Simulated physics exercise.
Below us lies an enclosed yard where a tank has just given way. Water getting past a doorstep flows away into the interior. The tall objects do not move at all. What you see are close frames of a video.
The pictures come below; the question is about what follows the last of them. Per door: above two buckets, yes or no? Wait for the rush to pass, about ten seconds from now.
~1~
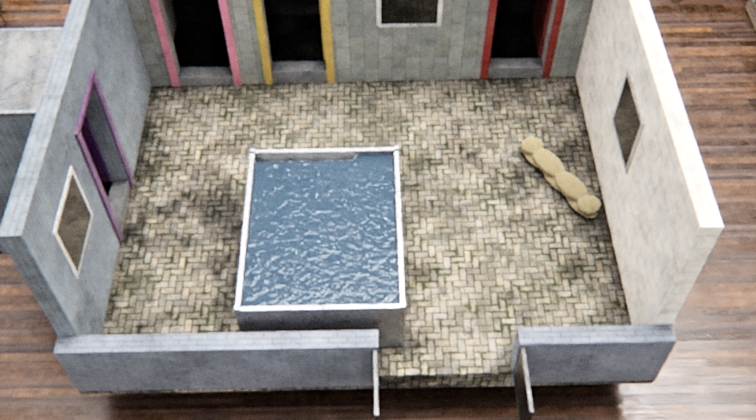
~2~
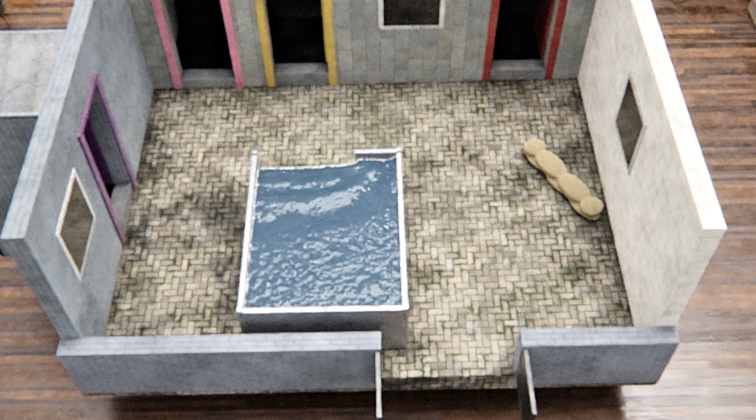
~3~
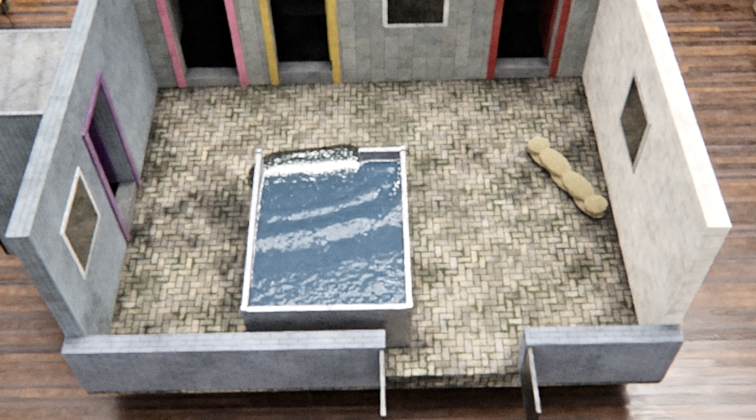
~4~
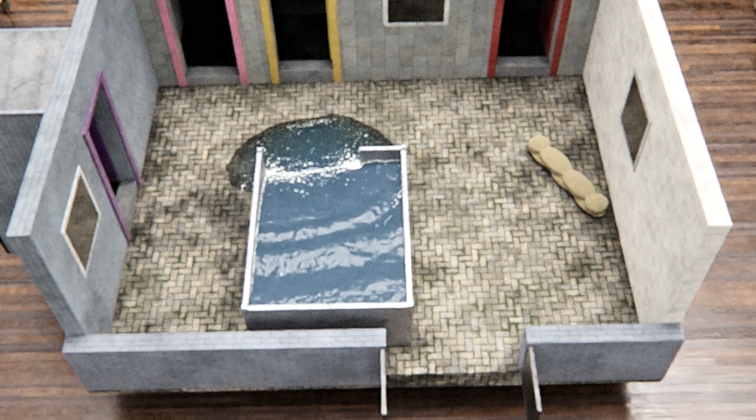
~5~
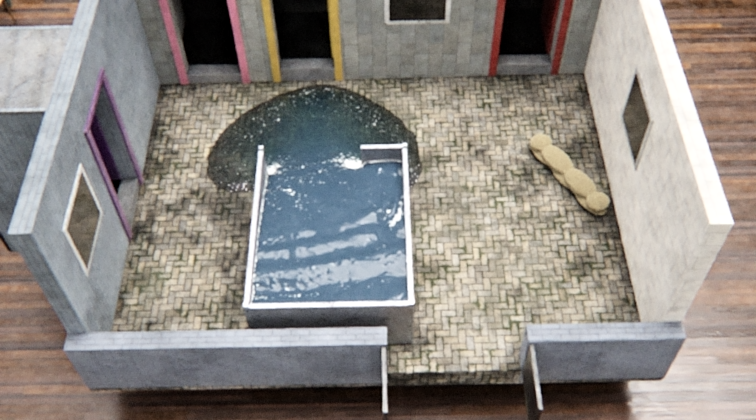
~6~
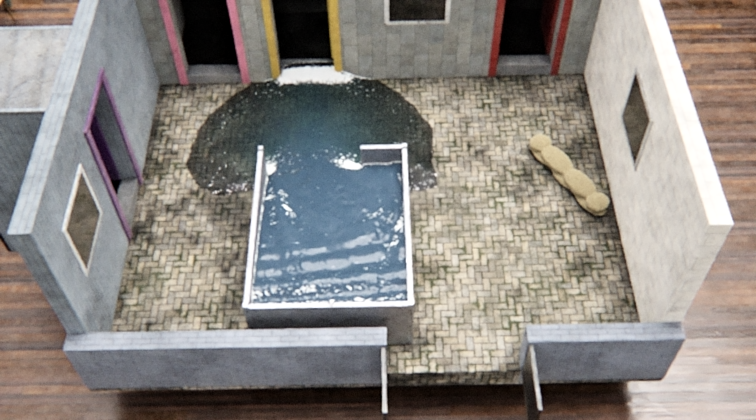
Pink door yes. Purple door no. Red door no. Yellow door yes.
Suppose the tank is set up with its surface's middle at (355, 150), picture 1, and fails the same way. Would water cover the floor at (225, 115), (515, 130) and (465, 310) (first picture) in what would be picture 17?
Log: Flood; flood; no flood.
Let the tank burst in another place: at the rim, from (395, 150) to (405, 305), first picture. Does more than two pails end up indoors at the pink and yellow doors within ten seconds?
Pink: Falls short; yellow: Falls short.
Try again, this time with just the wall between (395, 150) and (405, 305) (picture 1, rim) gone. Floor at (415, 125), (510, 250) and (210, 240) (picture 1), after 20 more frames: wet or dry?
The first spot is soaked, the second soaked and the third spared.
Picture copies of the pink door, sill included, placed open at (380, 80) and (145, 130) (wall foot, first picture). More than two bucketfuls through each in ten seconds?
Note, in sequence - door one ends up higher; door two ends up higher.
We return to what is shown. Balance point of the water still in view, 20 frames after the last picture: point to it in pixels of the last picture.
The balance point is around (318, 183).
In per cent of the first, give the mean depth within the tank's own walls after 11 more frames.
Estimate: Close to 50 %.
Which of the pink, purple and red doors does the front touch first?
The pink one.
A moment on, water covers 35 % of the floor; the pink door under two buckets in, the purple door not reached, the red door not reached, the yellow door far over two buckets in.
Next, water covers 40 % of the floor; the pink door over two buckets in, the purple door not reached, the red door wet at the sill, nothing in, the yellow door far over two buckets in.
Then, water covers 70 % of the floor; the pink door far over two buckets in, the purple door wet at the sill, nothing in, the red door wet at the sill, nothing in, the yellow door far over two buckets in.
Later, water covers 90 % of the floor; the pink door far over two buckets in, the purple door wet at the sill, nothing in, the red door wet at the sill, nothing in, the yellow door far over two buckets in.
In the end, water covers 95 % of the floor; the pink door far over two buckets in, the purple door wet at the sill, nothing in, the red door wet at the sill, nothing in, the yellow door far over two buckets in.
